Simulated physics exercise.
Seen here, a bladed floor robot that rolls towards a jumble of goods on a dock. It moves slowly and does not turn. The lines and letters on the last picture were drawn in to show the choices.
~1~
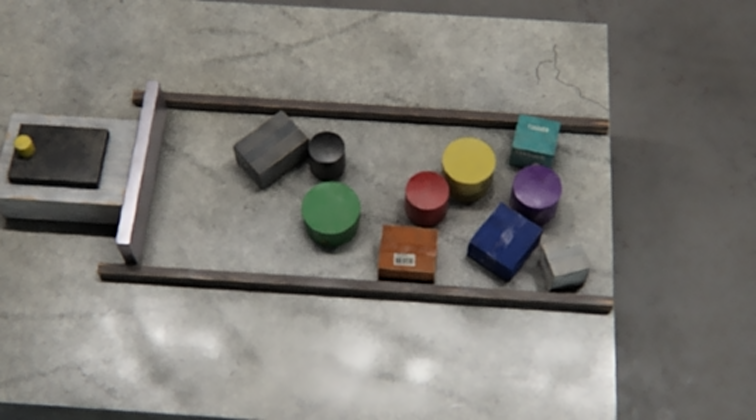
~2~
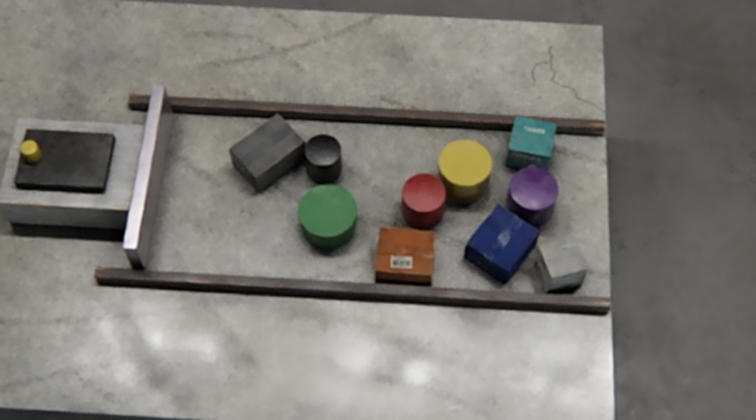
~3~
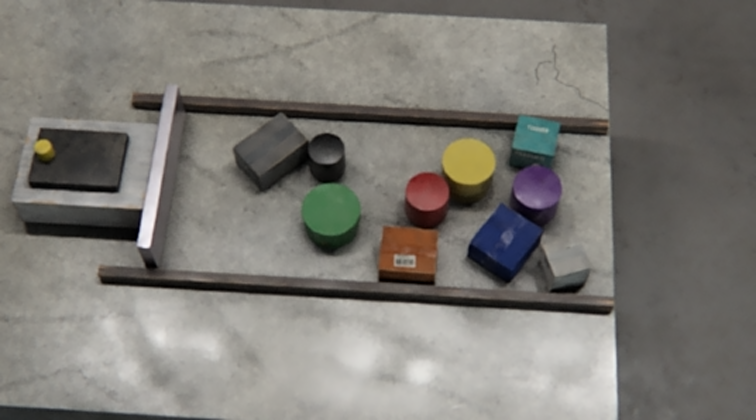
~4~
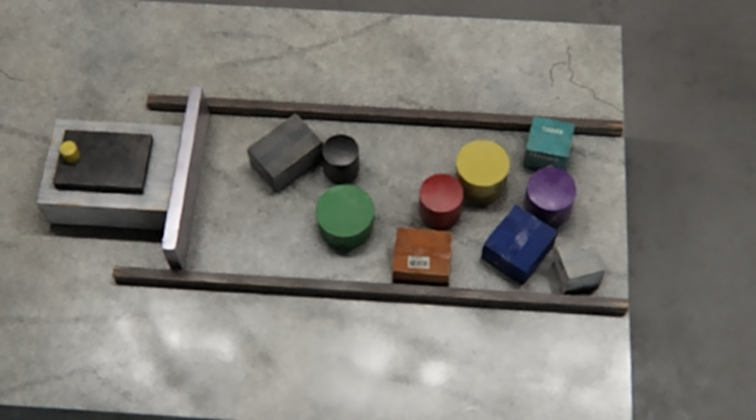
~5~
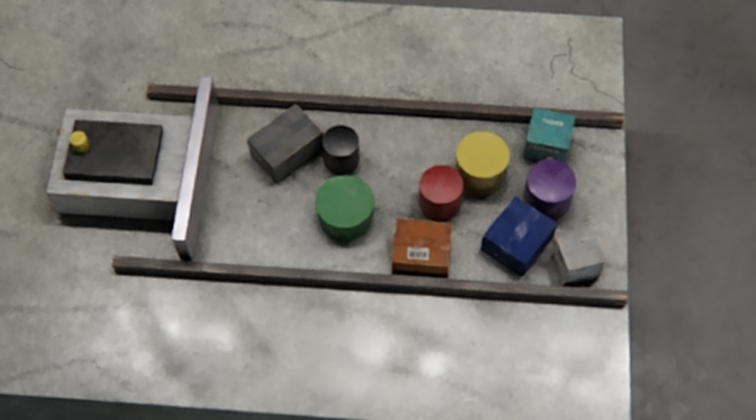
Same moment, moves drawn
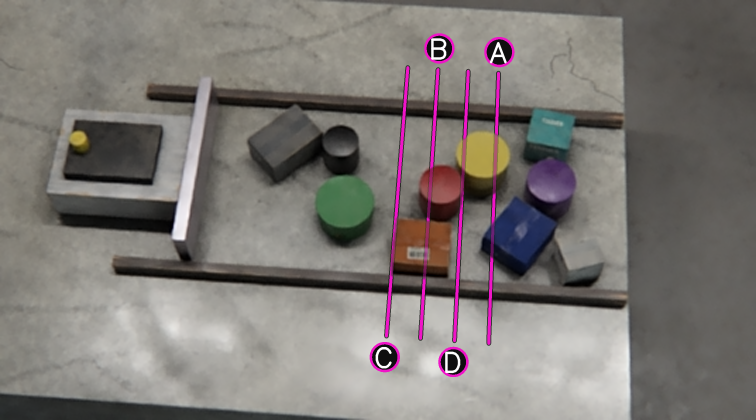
Bladed floor robot rolling slowly rightward between two rails towards a jumble of coloured boxes and cylinders, which stay unmoved.
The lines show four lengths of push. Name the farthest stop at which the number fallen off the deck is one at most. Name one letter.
It should halt at A.
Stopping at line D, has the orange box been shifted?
Yes.
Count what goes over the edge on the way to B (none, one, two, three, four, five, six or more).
The count is none.
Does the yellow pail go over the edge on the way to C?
No.
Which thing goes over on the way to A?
It is the turquoise box.
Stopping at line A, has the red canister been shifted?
By then, yes.
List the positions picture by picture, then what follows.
In the first picture, red canister (427, 199); green pail (332, 215); blue parcel (505, 242).
In the second picture, robot (72, 160); yellow pail (464, 172).
In the third picture, robot (86, 159); grey parcel (272, 152).
In the fourth picture, robot (111, 160); turquoise box (549, 145).
In the fifth picture, robot (120, 151); orange box (422, 249); red canister (441, 193); green pail (346, 209).
On the marked copy, A at (494, 200); B at (430, 196); C at (398, 194); D at (462, 198).
Following A. Soon after the start, robot (226, 157); grey parcel (336, 135); black canister (374, 152).
Later, robot (336, 164); turquoise box (568, 135); purple canister (557, 194).
In the end, robot (418, 170); turquoise box over the edge; white parcel (616, 263); one fallen.
As for the rest, B is within the limit but short; C is within the limit but short; D is within the limit but short.
